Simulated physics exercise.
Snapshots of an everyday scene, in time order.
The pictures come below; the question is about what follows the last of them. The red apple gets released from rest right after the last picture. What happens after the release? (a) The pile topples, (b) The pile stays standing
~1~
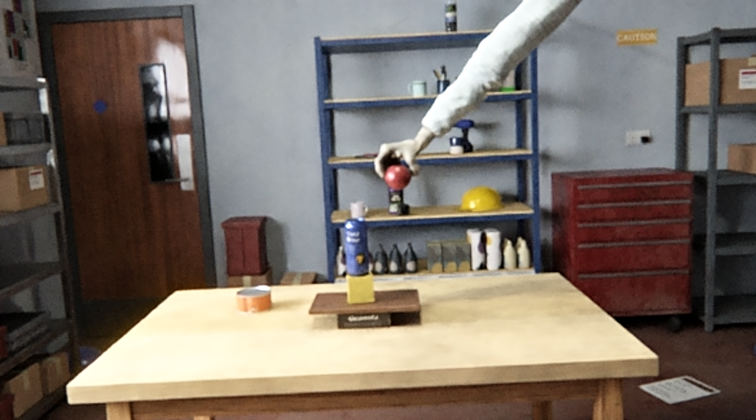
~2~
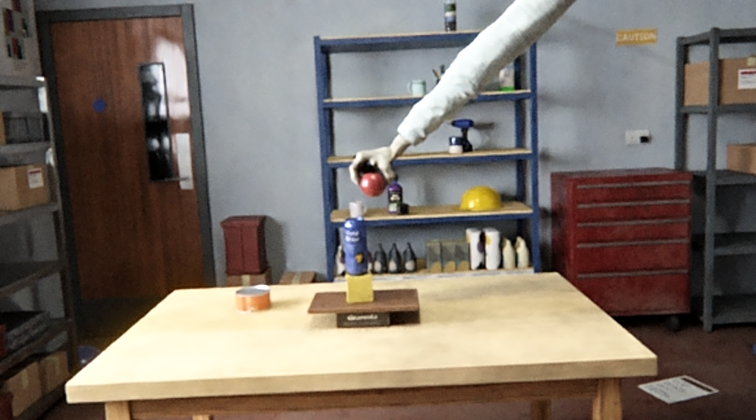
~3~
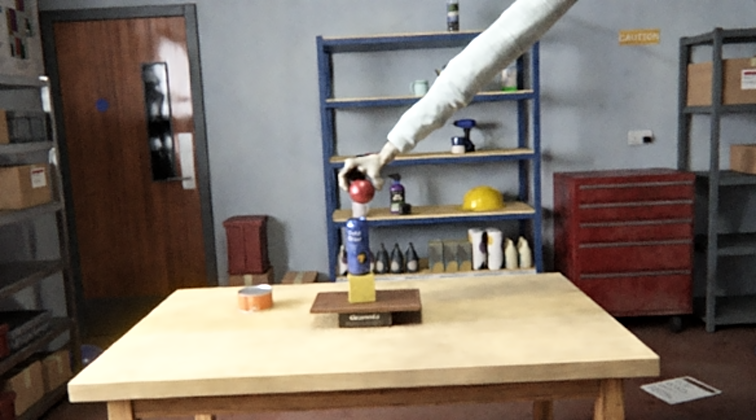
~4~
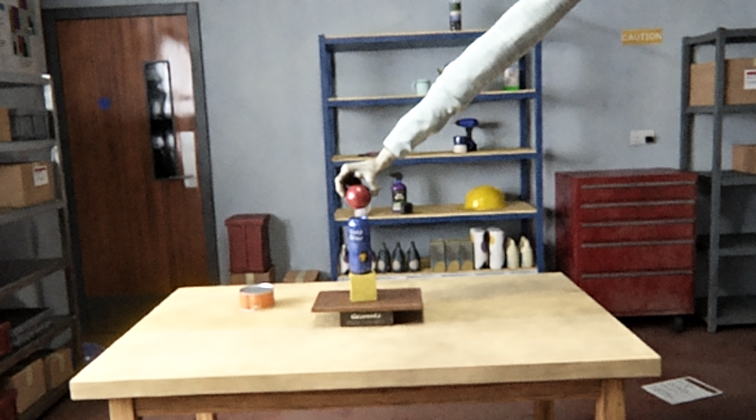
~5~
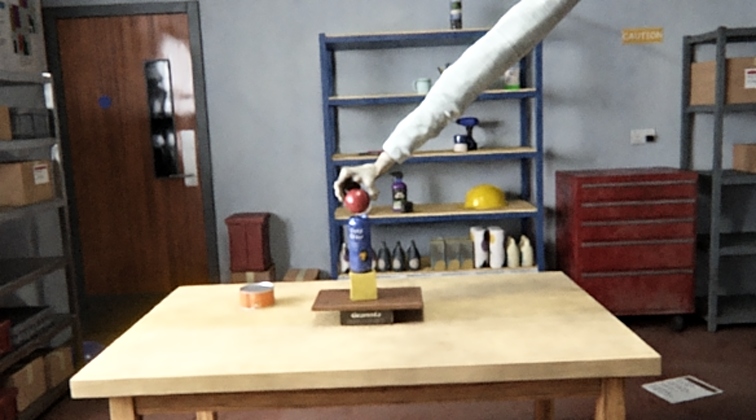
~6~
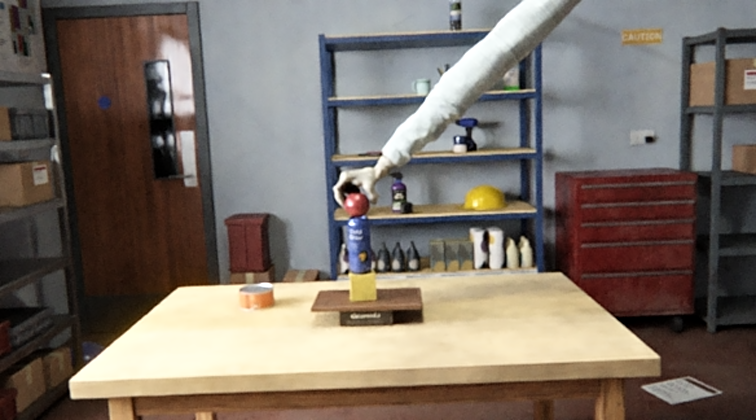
The pile stays standing (b).
Then, 0.20 s on from there, no change.
Then, 0.70 s on from there, red apple resting near (357, 205).
In the end, all 6 unmoved. At the end, from the last picture's camera, red apple near (357, 205). The pile keeps its balance.
